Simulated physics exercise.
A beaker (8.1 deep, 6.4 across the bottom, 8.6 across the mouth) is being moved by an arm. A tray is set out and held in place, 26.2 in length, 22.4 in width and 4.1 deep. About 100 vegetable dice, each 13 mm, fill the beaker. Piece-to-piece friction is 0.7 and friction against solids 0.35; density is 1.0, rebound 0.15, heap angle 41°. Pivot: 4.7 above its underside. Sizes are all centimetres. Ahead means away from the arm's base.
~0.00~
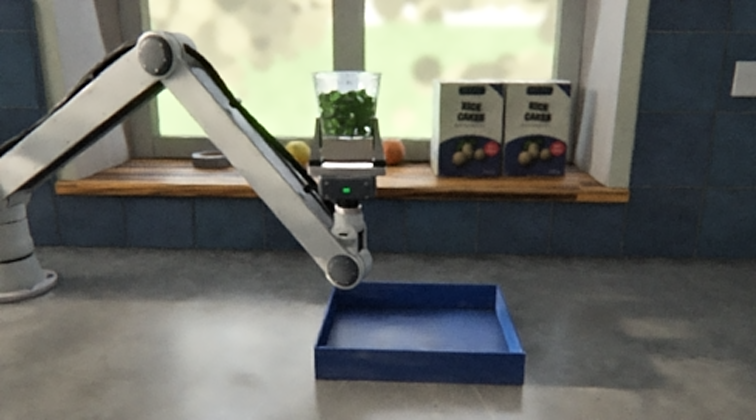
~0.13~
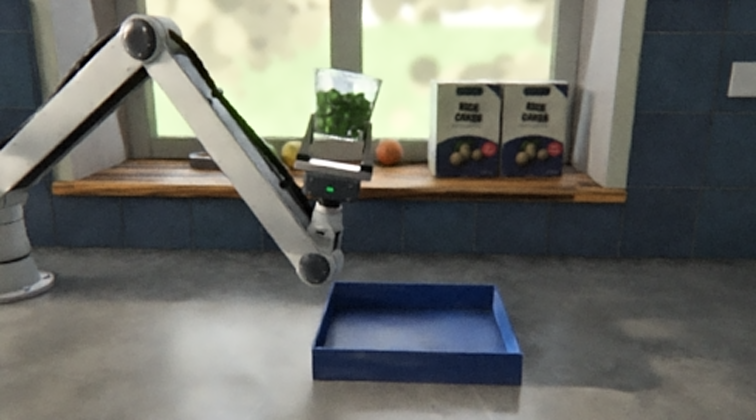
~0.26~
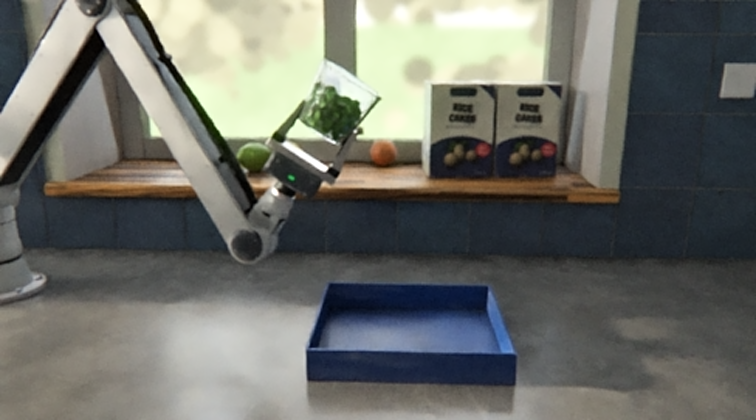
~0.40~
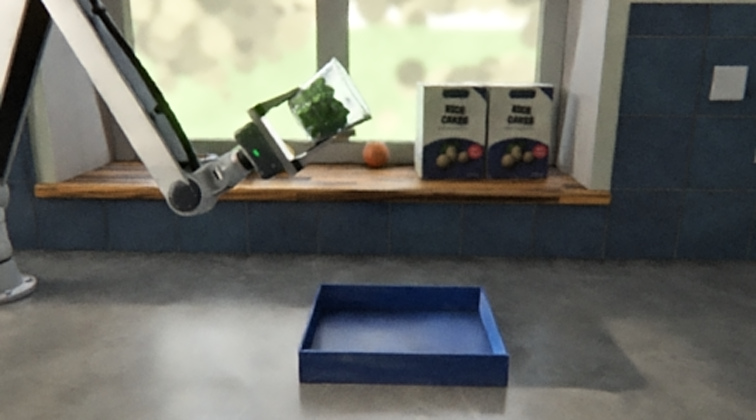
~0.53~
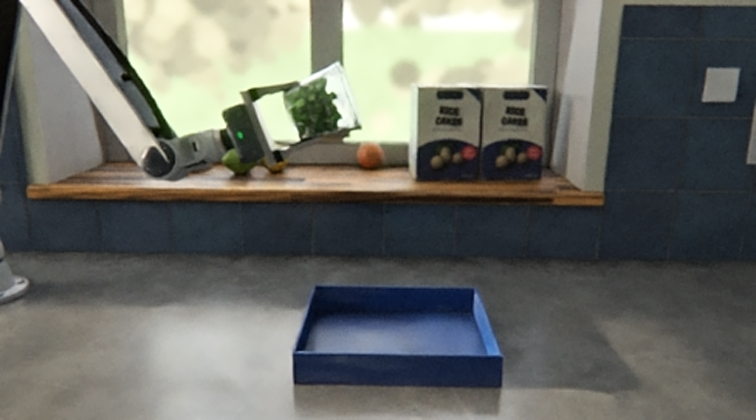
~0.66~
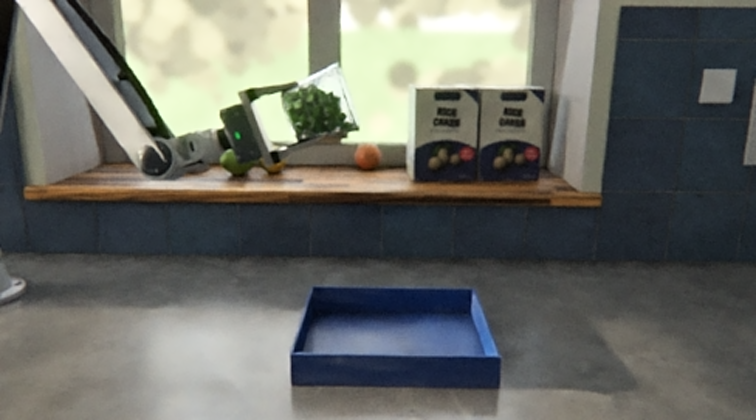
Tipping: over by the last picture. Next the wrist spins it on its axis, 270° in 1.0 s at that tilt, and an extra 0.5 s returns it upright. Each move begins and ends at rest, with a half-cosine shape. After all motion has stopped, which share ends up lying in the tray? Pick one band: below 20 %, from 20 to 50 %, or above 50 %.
The share falls below 20 %.
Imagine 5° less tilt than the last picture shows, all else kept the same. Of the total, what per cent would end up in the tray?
Estimate: Near 0 %.
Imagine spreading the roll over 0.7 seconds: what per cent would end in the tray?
Expected share: Some 5 %.
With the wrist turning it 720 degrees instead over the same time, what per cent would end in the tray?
It would come to around 5 per cent.
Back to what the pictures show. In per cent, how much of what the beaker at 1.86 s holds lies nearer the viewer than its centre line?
Roughly 40 per cent.
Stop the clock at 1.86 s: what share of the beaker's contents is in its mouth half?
About 35 percent.
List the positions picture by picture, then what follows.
In the first frame, the beaker middle at (347, 106), upright; upper third of the load around (349, 99), from x 325 to 370, top at y 90; 96 in the beaker.
In the second frame, the beaker middle at (344, 106), tipped 9°; upper third of the load around (340, 99), from x 320 to 365, top at y 90.
In the third frame, the beaker middle at (336, 106), tipped 32°; upper third of the load around (328, 99), from x 310 to 360, top at y 85.
In the fourth frame, the beaker middle at (327, 106), tipped 57°; upper third of the load around (319, 97), from x 295 to 345, top at y 80.
In the fifth frame, the beaker middle at (321, 106), tipped 70°; upper third of the load around (313, 95), from x 290 to 340, top at y 80.
In the sixth frame, the beaker middle at (318, 107), tipped 71°; upper third of the load around (312, 99), from x 290 to 350, top at y 90; 96 in the beaker.
After 1.26 s, tipped 71°, highest piece 38 above the table; 95 in the beaker, 1 in the tray.
After 1.86 s, tipped 46°, highest piece 37 above the table; 88 in the beaker, 7 in the tray, 1 in flight or on a rim.
After 2.36 s, upright, highest piece 37 above the table; 88 in the beaker, 8 in the tray.
After 3.06 s, upright, highest piece 37 above the table; 88 in the beaker, 8 in the tray.
In the end, 88 in the beaker, 8 in the tray. That is 8 % in the tray.
